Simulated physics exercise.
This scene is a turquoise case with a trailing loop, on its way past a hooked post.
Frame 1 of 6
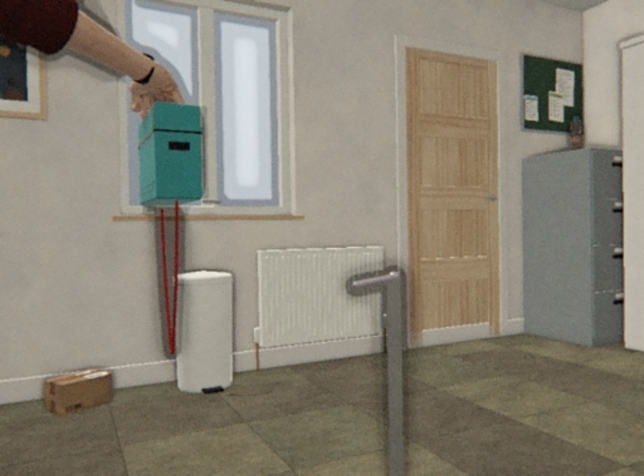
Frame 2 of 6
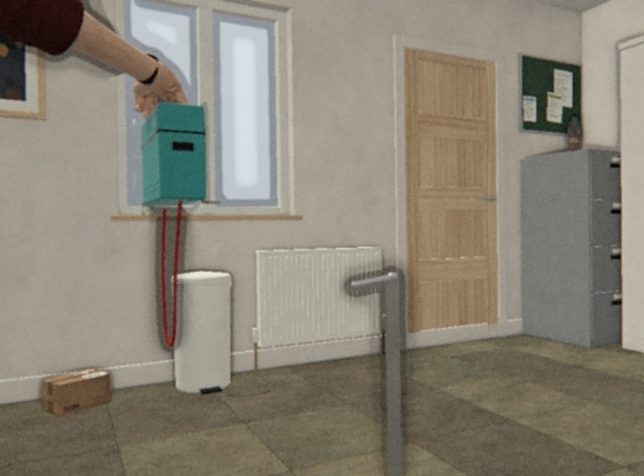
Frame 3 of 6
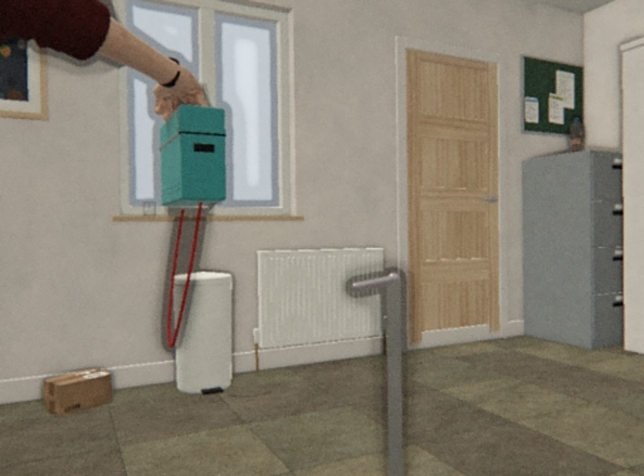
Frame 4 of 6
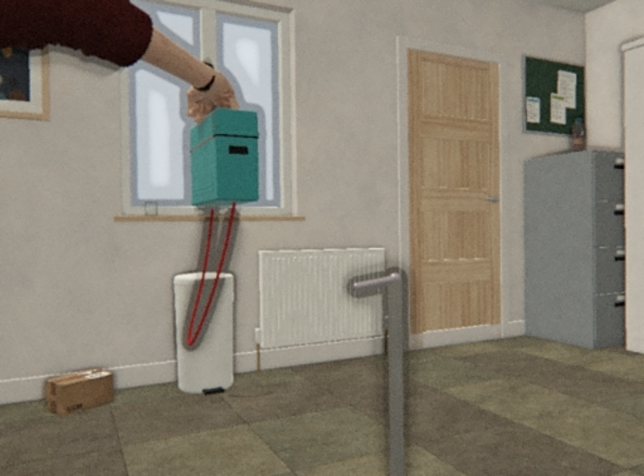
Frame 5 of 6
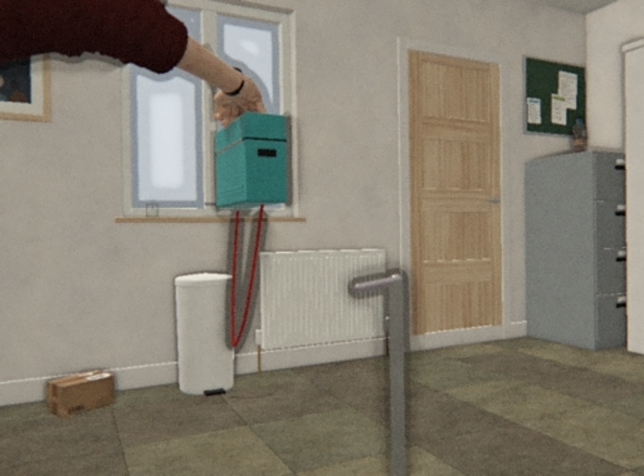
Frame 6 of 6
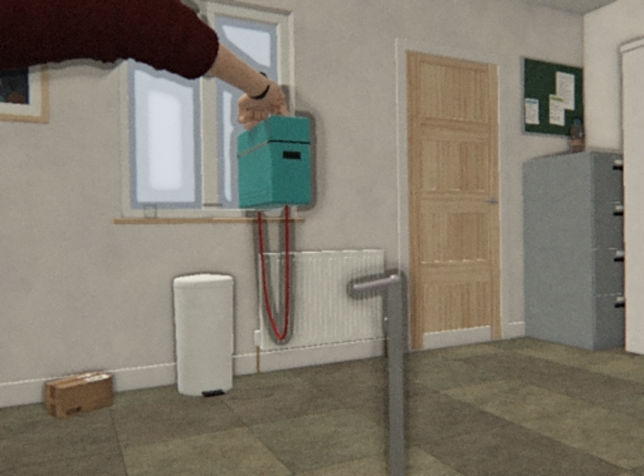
A hand carries a turquoise case rightward across the room, its red loop swinging below.
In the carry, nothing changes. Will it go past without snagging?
It hangs up.
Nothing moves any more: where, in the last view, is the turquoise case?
(461, 175).
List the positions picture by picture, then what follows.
In the first picture, turquoise case (168, 159); hook tip (356, 286).
In the second picture, turquoise case (171, 159); bottom of the loop (170, 345).
In the third picture, turquoise case (191, 161).
In the fourth picture, turquoise case (222, 162); bottom of the loop (190, 344).
In the fifth picture, turquoise case (249, 165).
In the sixth picture, turquoise case (272, 167); bottom of the loop (281, 339); hook tip (357, 289); hook points towards it, loop hangs below the hook.
Then, 0.28 s on from there, case nearing the post near (317, 169).
Then, 0.74 s on from there, case over the post near (386, 172).
Then, 1.20 s on from there, case past the post near (445, 174).
In the end, case past the post near (461, 175); loop tight round the post, hand stopped. The turquoise case is jerked back by its loop.
